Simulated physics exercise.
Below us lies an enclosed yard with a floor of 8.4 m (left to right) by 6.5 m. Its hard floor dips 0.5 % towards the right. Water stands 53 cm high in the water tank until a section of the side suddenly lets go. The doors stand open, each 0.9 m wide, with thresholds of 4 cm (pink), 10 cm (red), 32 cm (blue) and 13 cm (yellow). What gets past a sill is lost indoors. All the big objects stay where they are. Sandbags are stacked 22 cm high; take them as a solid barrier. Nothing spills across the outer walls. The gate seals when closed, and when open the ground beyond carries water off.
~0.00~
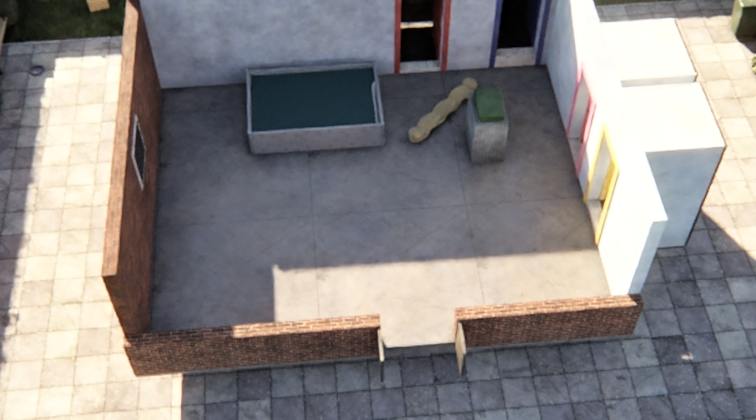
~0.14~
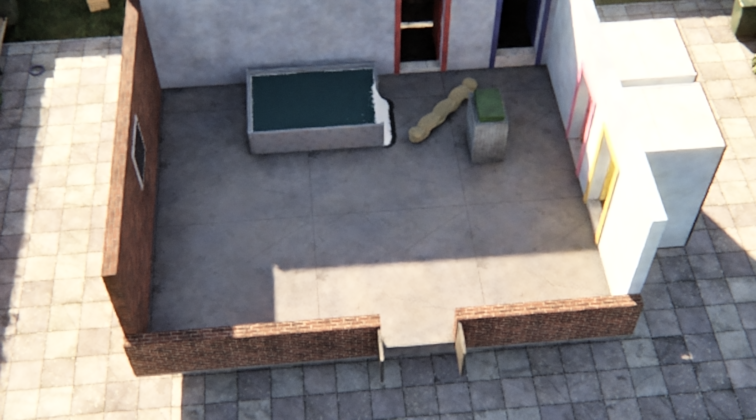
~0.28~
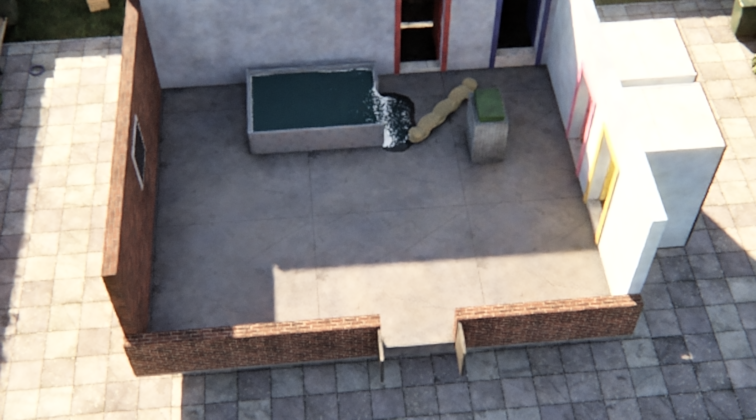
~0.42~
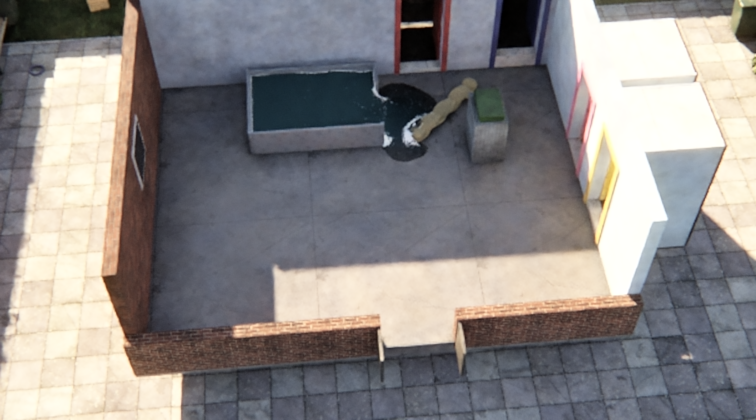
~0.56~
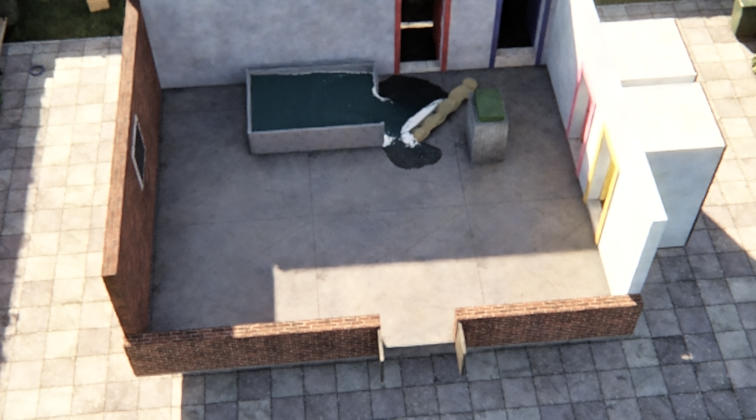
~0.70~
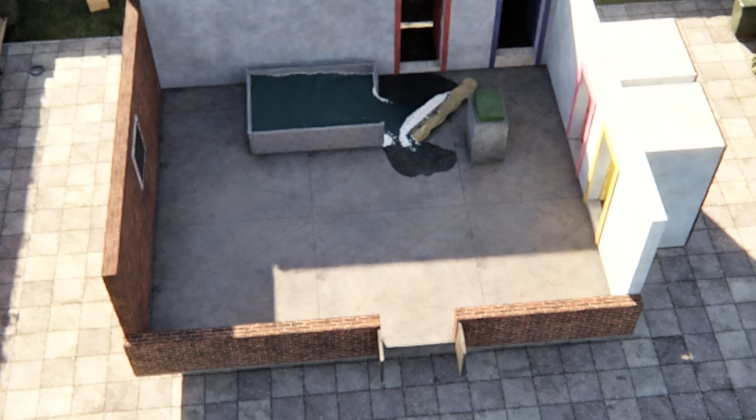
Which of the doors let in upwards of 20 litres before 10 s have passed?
The water let in: At the pink door it keeps below the limit; at the red door it goes over the limit; at the blue door it keeps below the limit; at the yellow door it keeps below the limit.
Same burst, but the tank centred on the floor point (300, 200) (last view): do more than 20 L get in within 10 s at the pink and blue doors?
Against that limit: Pink above, blue below.
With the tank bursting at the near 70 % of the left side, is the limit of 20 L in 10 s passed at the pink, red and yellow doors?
Then: Pink not over, red not over, yellow below.
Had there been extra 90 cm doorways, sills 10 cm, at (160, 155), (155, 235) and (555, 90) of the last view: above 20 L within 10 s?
In turn: Not over, not over, over.
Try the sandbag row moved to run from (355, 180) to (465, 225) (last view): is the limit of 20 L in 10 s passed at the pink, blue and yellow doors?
Then: Pink past it, blue not over, yellow below.
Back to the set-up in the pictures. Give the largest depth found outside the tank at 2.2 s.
About 36 cm.
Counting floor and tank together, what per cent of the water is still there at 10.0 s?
Some 84 per cent remains.
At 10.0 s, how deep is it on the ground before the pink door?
Some 3.0 cm.
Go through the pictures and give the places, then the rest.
Still water, 53 cm deep, in the water tank at (314, 100), in the first frame.
Water pours out at (378, 117) and has run 0.6 m, to (382, 100); typically 10 cm deep outside, 53 cm at the water tank's back, in the second frame.
Water pours out at (378, 117) and has run 0.9 m, to (408, 103); typically 9 cm deep outside, 53 cm at the water tank's back, in the third frame.
The front is at (431, 101), 1.3 m from the gap at (378, 117); 1.6 m2 of floor is under water; 53 cm left at the back of the water tank, in the fourth frame.
The front is at (447, 98), 1.6 m from the gap at (378, 118); 2.2 m2 of floor is under water; 53 cm left at the back of the water tank, in the fifth frame.
The front is at (457, 89), 1.9 m from the gap at (378, 117); 2.7 m2 of floor is under water; 53 cm left at the back of the water tank, in the sixth frame.
After 1.4 s water covers 15 % of the floor and is deepest (38 cm) near (412, 130); pink door not reached, red door 12 cm at the sill, 2 L in, blue door 3 cm at the sill, 0 L in, yellow door not reached.
After 2.2 s water covers 25 % of the floor and is deepest (36 cm) near (412, 130); pink door not reached, red door 21 cm at the sill, 47 L in, blue door 8 cm at the sill, 0 L in, yellow door not reached.
After 3.5 s water covers 45 % of the floor and is deepest (27 cm) near (437, 73); pink door 6 cm at the sill, 0 L in, red door 21 cm at the sill, 146 L in, blue door 13 cm at the sill, 0 L in, yellow door 6 cm at the sill, 0 L in.
After 6.0 s water covers 45 % of the floor and is deepest (18 cm) near (428, 73); pink door 5 cm at the sill, 3 L in, red door 16 cm at the sill, 237 L in, blue door 10 cm at the sill, 0 L in, yellow door 3 cm at the sill, 0 L in.
After 10.0 s water covers 65 % of the floor and is deepest (10 cm) near (430, 79); pink door 3 cm at the sill, 4 L in, red door 9 cm at the sill, 271 L in, blue door 6 cm at the sill, 0 L in, yellow door 9 cm at the sill, 0 L in.
